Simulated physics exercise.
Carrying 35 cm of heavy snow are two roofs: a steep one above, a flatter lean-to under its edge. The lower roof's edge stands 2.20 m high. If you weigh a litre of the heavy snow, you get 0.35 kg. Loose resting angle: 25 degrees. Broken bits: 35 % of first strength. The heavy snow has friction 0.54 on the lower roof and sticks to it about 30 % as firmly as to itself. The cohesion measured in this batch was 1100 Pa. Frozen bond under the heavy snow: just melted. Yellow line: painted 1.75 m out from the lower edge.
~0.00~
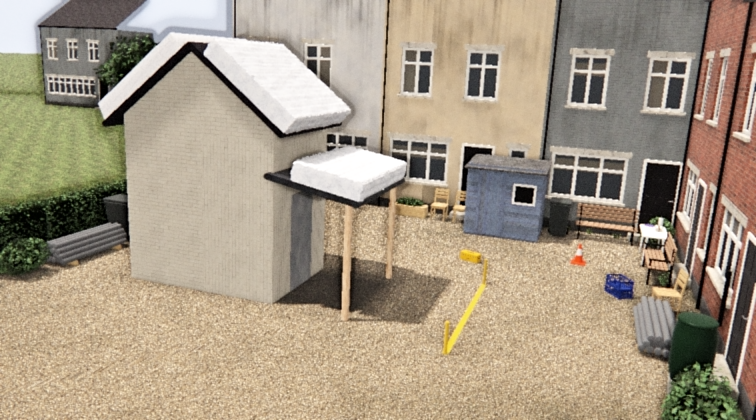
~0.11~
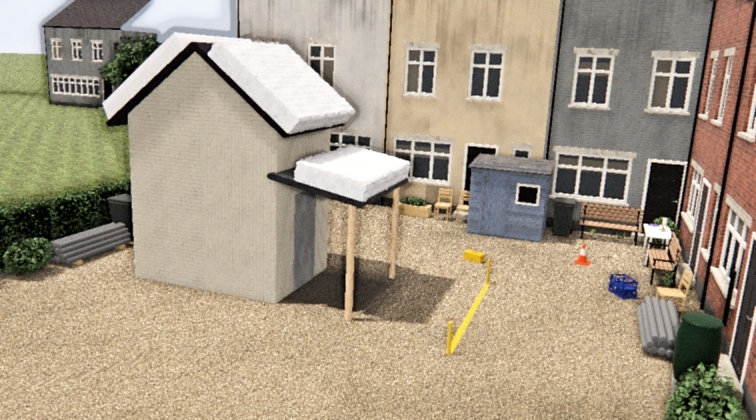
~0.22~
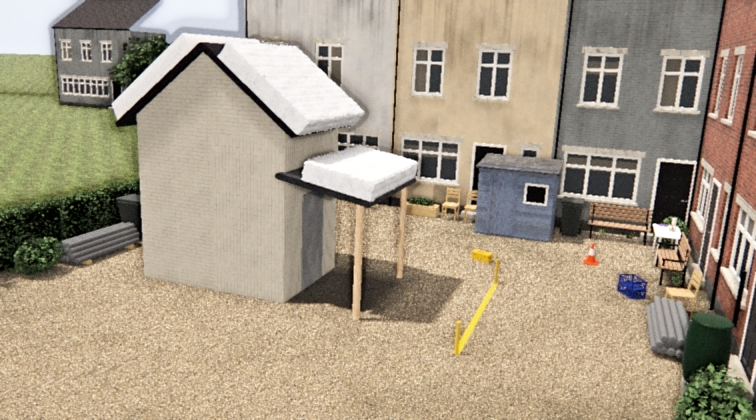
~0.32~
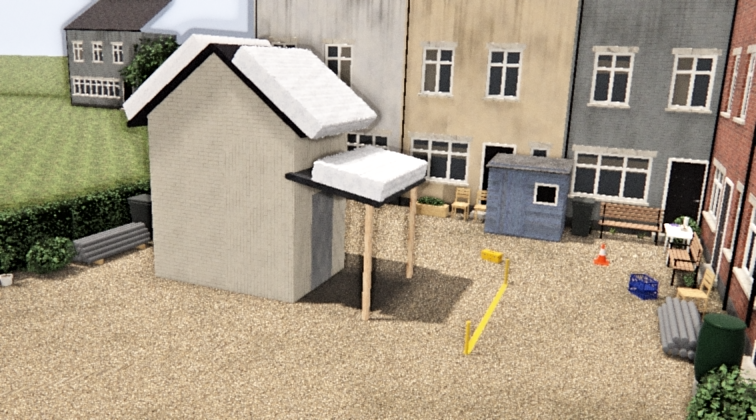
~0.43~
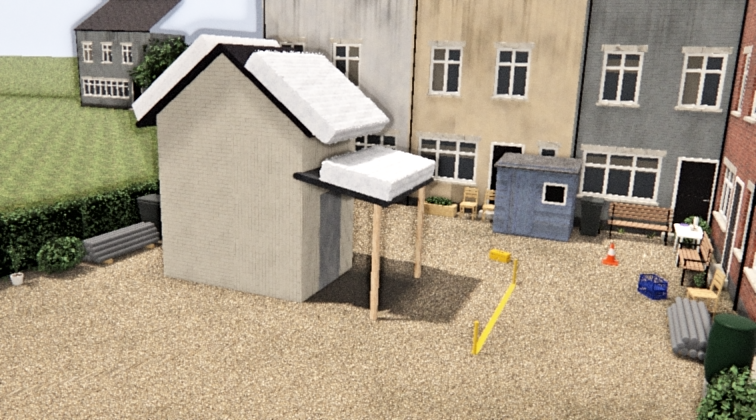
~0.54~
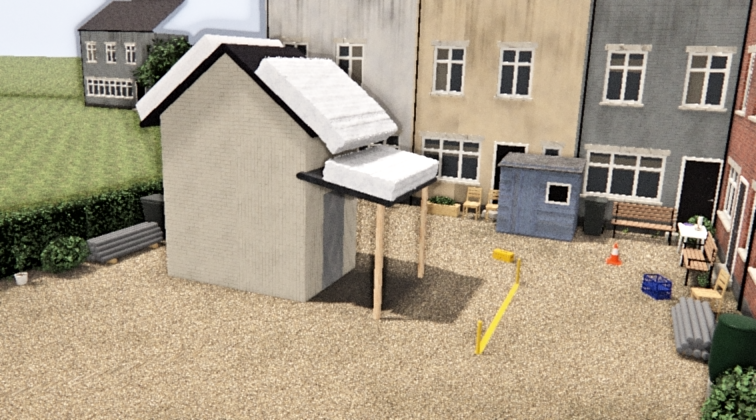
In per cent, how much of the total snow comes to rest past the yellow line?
Roughly 1 per cent.
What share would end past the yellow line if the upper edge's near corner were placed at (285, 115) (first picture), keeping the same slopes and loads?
10 per cent or so.
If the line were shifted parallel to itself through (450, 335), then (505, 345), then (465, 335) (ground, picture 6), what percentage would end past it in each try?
First try 14 per cent, second 0 per cent, third 6 per cent.
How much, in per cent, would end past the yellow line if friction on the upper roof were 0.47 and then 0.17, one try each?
First some 0 %, after that some 6 %.
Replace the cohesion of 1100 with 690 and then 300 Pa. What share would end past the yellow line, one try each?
Respectively, close to 4 % and close to 20 %.
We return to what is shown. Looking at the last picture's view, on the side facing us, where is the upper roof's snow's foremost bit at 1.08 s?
You'll find it close to (389, 164).
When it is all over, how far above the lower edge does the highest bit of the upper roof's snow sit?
About 1.0 m above the lower edge.
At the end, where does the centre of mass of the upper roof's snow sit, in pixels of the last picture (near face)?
Roughly at (402, 256).
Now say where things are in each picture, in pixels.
The first picture shows foremost bit of the heavy snow at (285, 120).
The second picture shows foremost bit of the heavy snow at (289, 121), its middle shifted 1.8 cm.
The third picture shows foremost bit of the heavy snow at (299, 123), its middle shifted 7.3 cm, 4 % of it past the upper edge, in one piece.
The fourth picture shows foremost bit of the heavy snow at (313, 127), its middle shifted 17 cm, 9 % of it past the upper edge, in one piece.
The fifth picture shows foremost bit of the heavy snow at (326, 133), its middle shifted 30 cm, 15 % of it past the upper edge, in one piece.
The sixth picture shows foremost bit of the heavy snow at (336, 132), its middle shifted 48 cm, 24 % of it past the upper edge, cracking.
After 1.08 s, none is below the lower edge and 0 % is past the line.
After 1.72 s, 12 % is below the lower edge and 0 % is past the line.
After 2.36 s, 35 % is below the lower edge and 0 % is past the line.
After 3.00 s, 47 % is below the lower edge and 1 % is past the line.
After 3.80 s, 47 % is below the lower edge and 1 % is past the line.
